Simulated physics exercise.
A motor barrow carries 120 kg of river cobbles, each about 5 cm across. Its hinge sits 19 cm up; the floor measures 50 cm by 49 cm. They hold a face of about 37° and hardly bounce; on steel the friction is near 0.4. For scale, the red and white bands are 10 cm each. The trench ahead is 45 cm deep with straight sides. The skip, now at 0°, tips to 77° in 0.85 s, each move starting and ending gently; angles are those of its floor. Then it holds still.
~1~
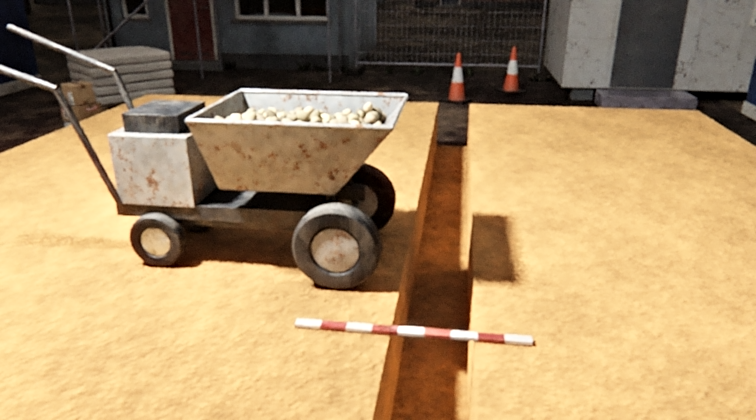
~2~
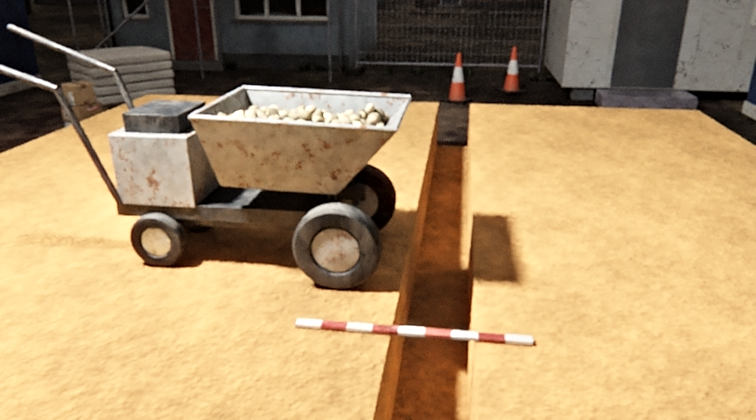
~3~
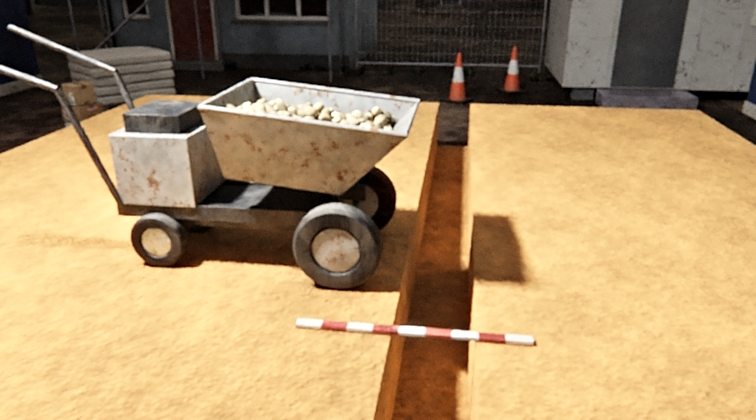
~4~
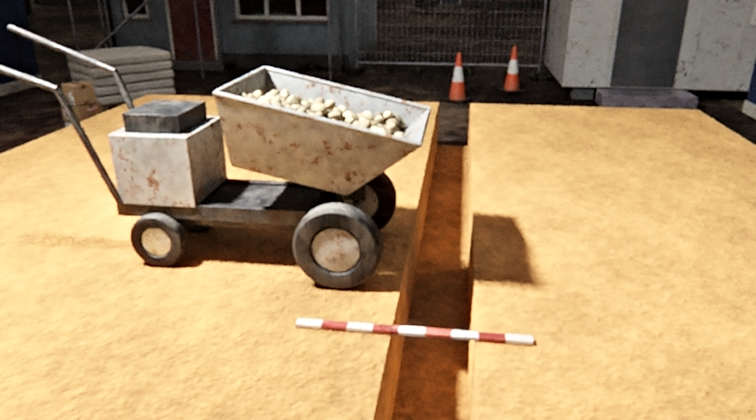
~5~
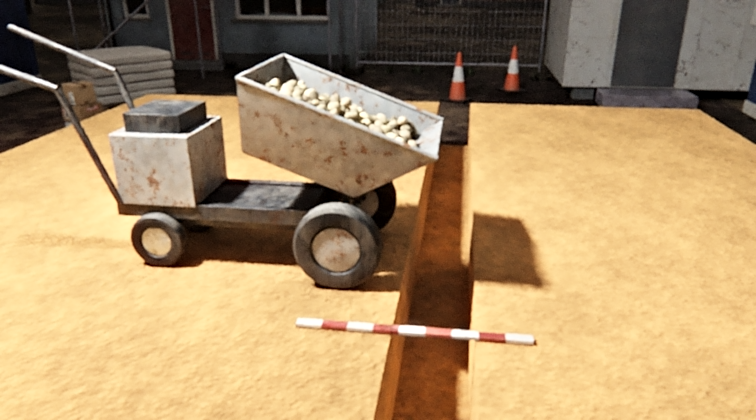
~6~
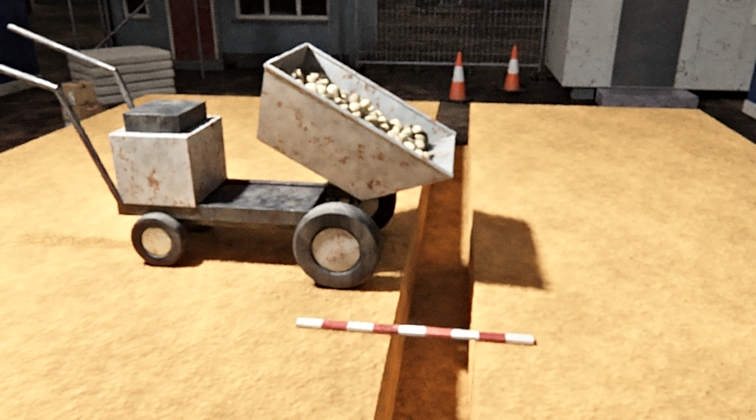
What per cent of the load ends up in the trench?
Close to 3 in a hundred.
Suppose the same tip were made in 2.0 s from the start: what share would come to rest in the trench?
It would be near 5 per cent.
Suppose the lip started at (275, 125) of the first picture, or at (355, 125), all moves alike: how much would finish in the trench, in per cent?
First some 75, then 50 per cent.
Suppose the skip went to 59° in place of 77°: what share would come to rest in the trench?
It would be near 15 per cent.
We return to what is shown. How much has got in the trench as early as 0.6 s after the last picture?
About 0 per cent by then.
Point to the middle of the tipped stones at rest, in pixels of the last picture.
Their middle is at about (545, 264).
Then, 0.3 s after the last picture the floor is at 65°, 100 % in the skip; the foremost stones are at (476, 223).
Then, 0.6 s after the last picture the floor is at 77°, 64 % in the skip, 36 % past the trench; the foremost stones are at (586, 276).
Then, 0.9 s after the last picture the floor is at 77°, 25 % in the skip, 75 % past the trench; the foremost stones are at (736, 289).
Then, 2.9 s after the last picture the floor is at 77°, 18 % in the skip, 3 % in the trench, 80 % past the trench; the foremost stones are past the picture's edge.
